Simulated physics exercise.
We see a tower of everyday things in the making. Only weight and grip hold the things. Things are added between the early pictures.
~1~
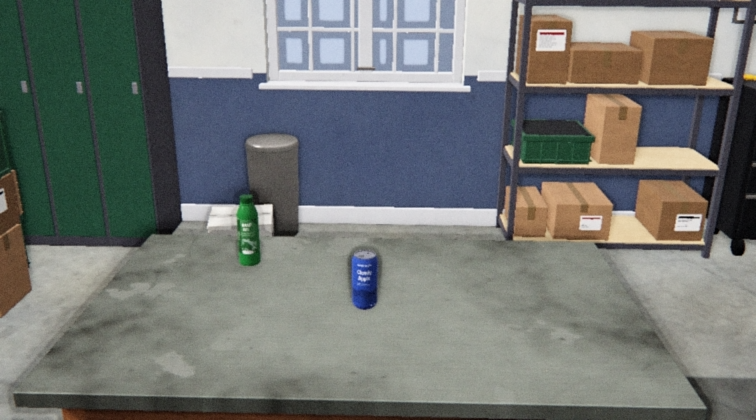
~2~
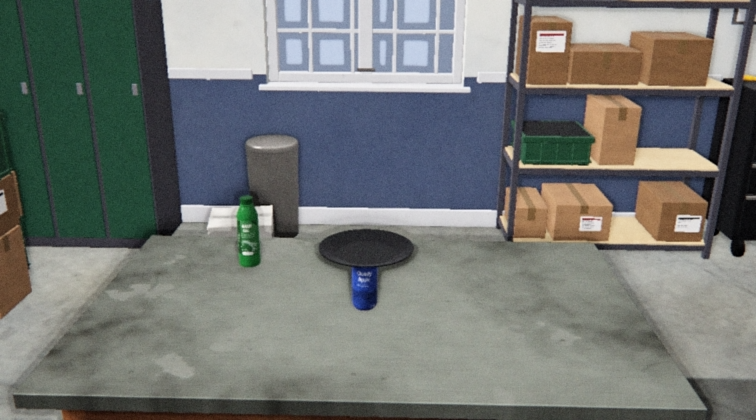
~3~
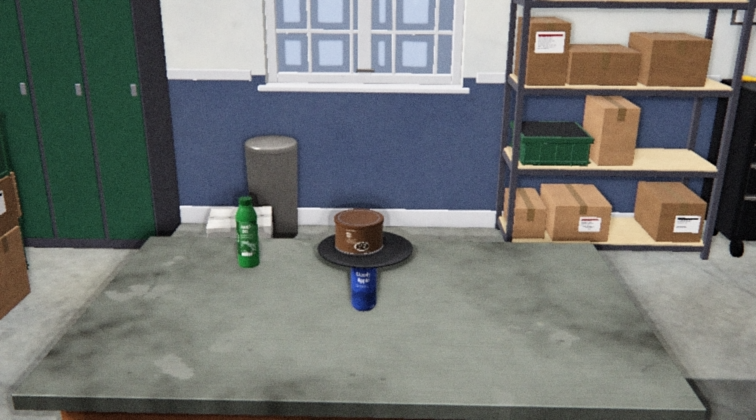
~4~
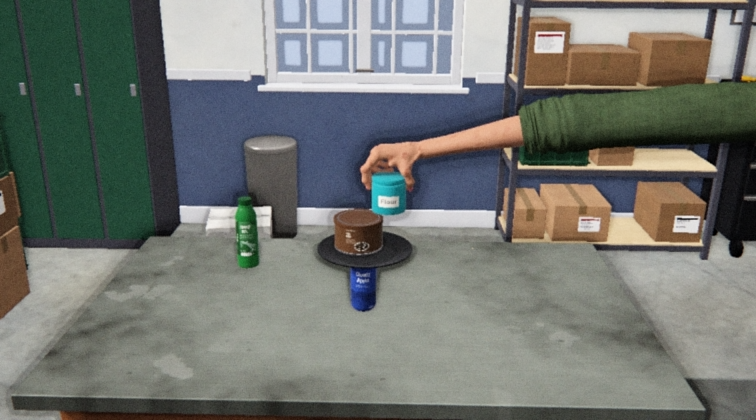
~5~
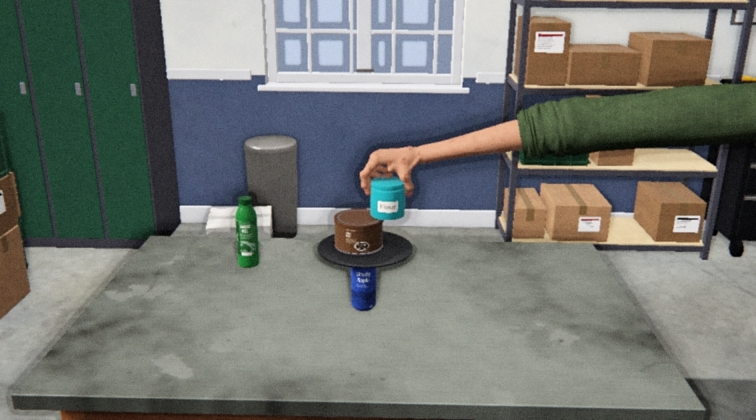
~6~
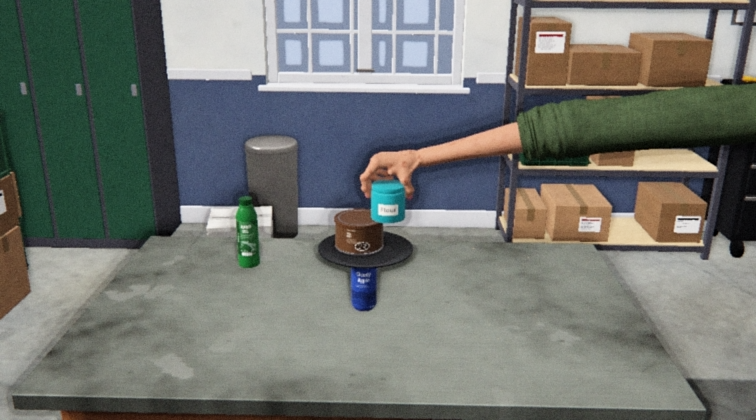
A black round plate appears on top of the blue can at the centre of a grey tabletop, then a brown cake-like round appears on the plate. A hand in a green sleeve, reaching from the right, holds a turquoise jar over the round's right side and lowers it slightly. The fixed, slightly raised view shows a green bottle at left, lockers, a window, and shelved boxes behind.
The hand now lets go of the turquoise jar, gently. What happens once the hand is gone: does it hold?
Here the pile loses its balance.
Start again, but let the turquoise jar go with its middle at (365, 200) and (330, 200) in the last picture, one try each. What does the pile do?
First, it holds; second, it loses its balance.
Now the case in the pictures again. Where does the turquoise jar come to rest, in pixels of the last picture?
Around (481, 290).
Then, 0.40 s later than the last frame, turquoise jar now fallen; brown tub tilted by 3°; black plate tilted by 3°.
Then, 0.60 s later than the last frame, things are still on the move.
Then, 0.90 s later than the last frame, as before.
When it is over, fallen, turquoise jar; the other 4 as before. End places, in pixels of the last picture, turquoise jar near (482, 290). The pile comes apart.
